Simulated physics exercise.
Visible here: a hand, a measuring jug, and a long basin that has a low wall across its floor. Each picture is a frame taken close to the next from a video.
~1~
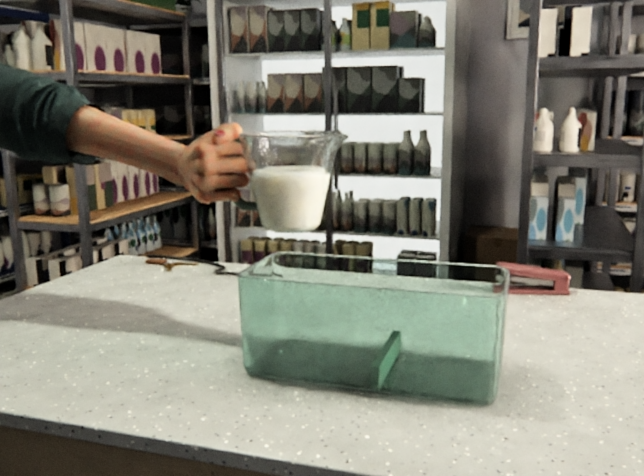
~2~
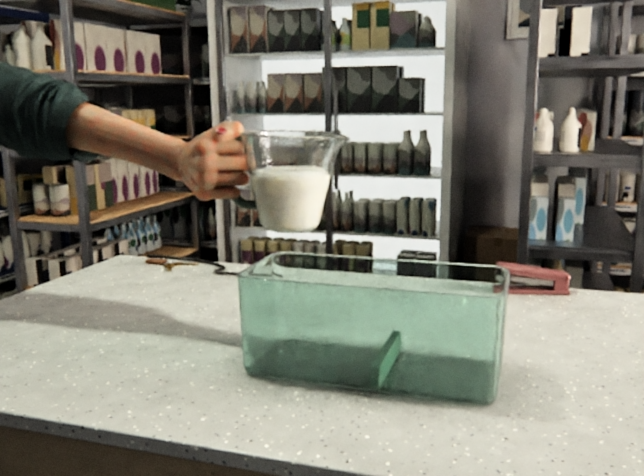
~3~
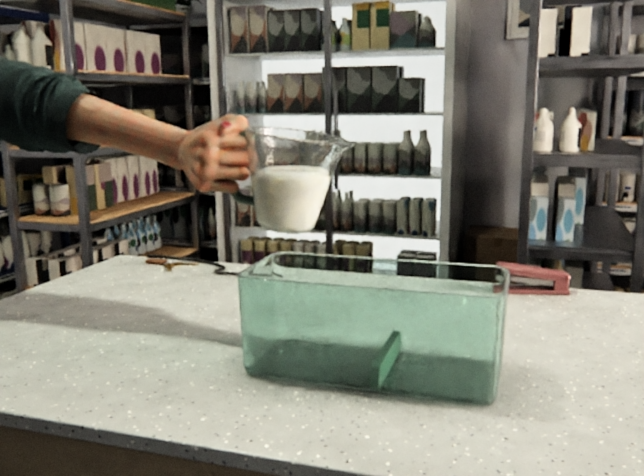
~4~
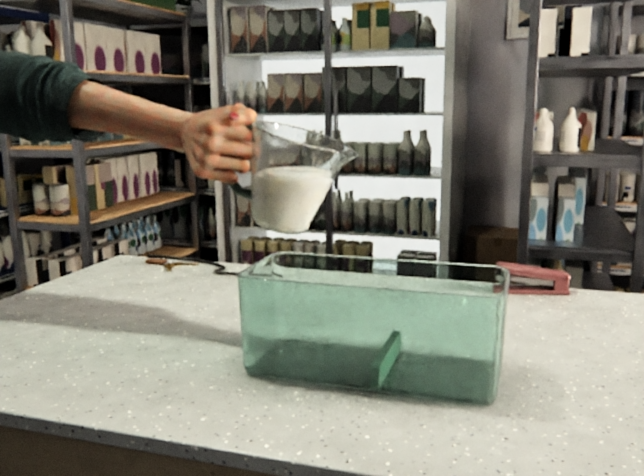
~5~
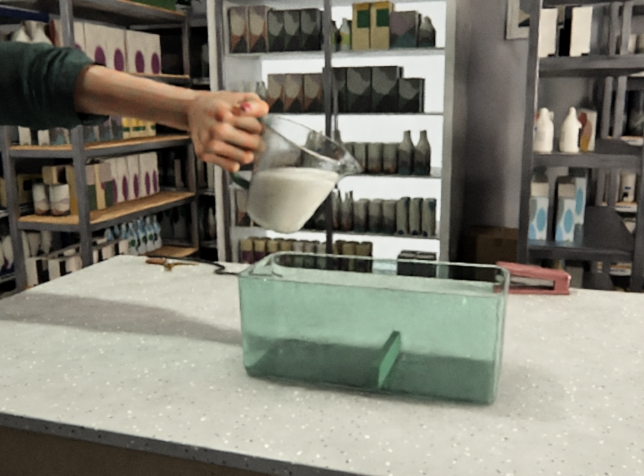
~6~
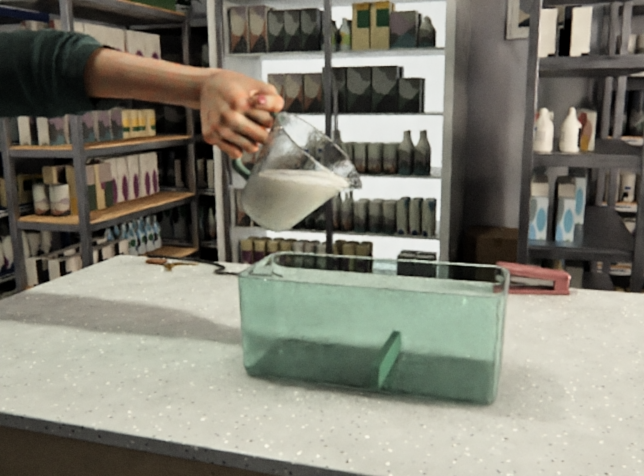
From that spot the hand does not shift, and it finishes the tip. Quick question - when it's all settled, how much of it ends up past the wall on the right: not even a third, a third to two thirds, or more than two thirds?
I reckon what ends right of the wall lands in the middle band of a third to two thirds.
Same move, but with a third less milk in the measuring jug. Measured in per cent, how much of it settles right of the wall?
It comes to around 30 percent.
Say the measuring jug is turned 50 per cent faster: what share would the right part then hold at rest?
I'd say close to 45 per cent.
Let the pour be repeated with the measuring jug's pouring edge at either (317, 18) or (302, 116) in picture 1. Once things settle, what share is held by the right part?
40 %, 10 %.
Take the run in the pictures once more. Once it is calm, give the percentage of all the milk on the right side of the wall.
That is roughly 55 percent of it.
A moment on, the measuring jug is tipped on its side and 60 per cent is still to pour, 9 is left of the wall and 10 right of it.
Next, the measuring jug is tipped on its side and 13 per cent is still to pour, 32 is left of the wall and 46 right of it.
Then the measuring jug is tipped on its side and 1 per cent is still to pour, 43 is left of the wall and 55 right of it.
Later the measuring jug is tipped on its side and 0 per cent is still to pour, 45 is left of the wall and 55 right of it.
In the end 45 per cent lies left of the wall, 55 right of it and 0 outside.
